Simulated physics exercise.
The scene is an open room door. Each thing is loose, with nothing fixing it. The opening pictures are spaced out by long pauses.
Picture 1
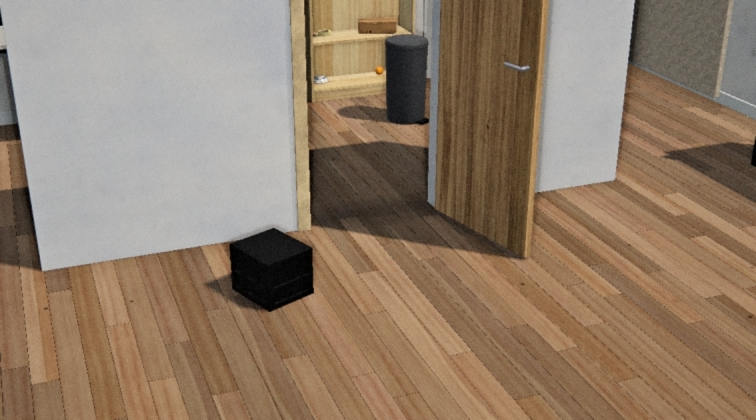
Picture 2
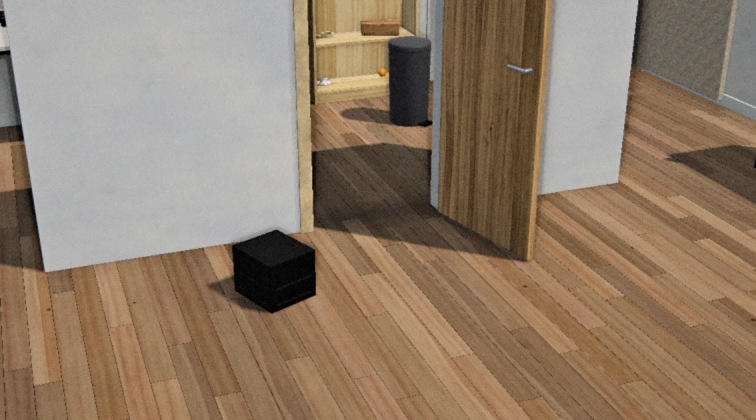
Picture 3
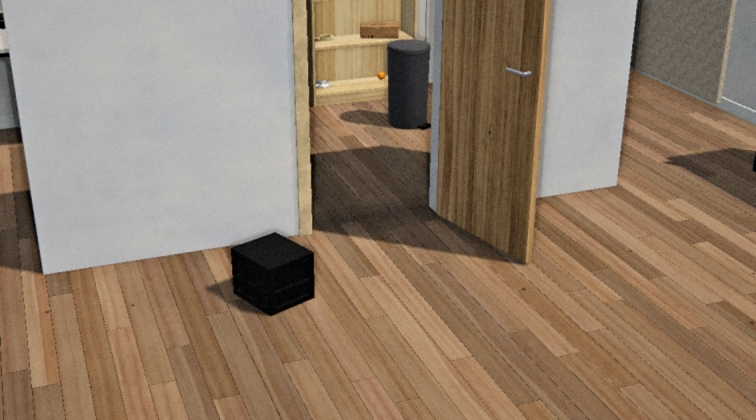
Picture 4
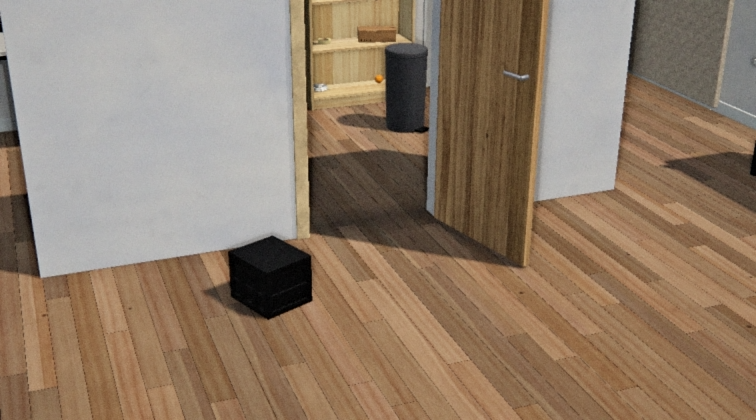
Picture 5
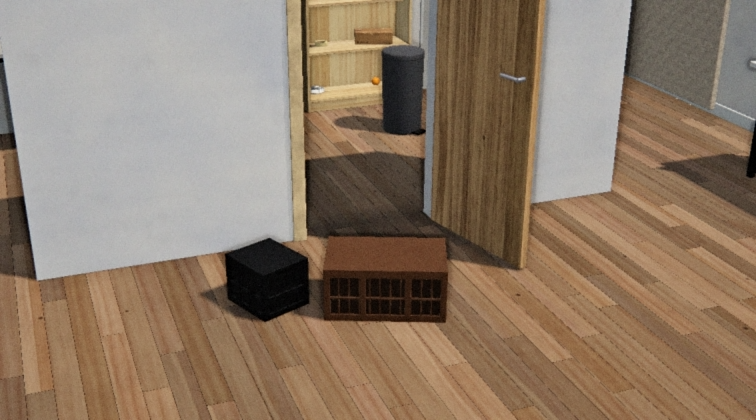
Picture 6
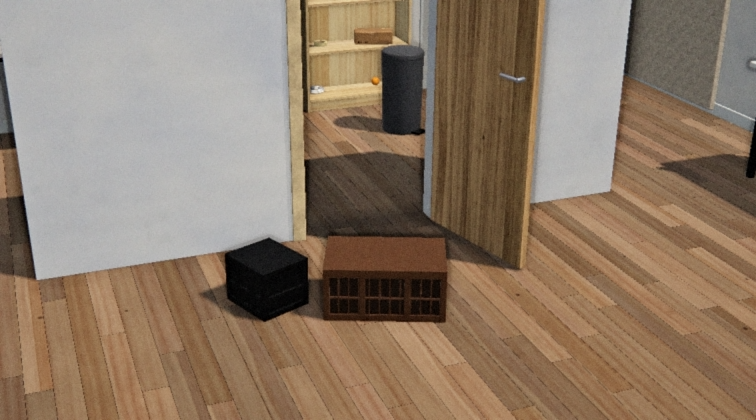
A wooden door stood wide open and still above a wood floor, with a black crate near the doorway, and then a brown chest appeared to the right of the crate and stayed put.
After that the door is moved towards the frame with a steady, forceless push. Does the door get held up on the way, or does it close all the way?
In this one the door finishes its swing without a hitch.
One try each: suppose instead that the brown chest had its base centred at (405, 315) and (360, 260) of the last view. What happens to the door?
Swings all the way, then held up.
Then, 0.70 s after the last picture, door 78° open.
Then, 1.10 s after the last picture, door 46° open.
Then, 1.40 s after the last picture, door 19° open.
At rest, door 0° open; both in place. Seen from the same camera at the end, brown chest near (385, 278).
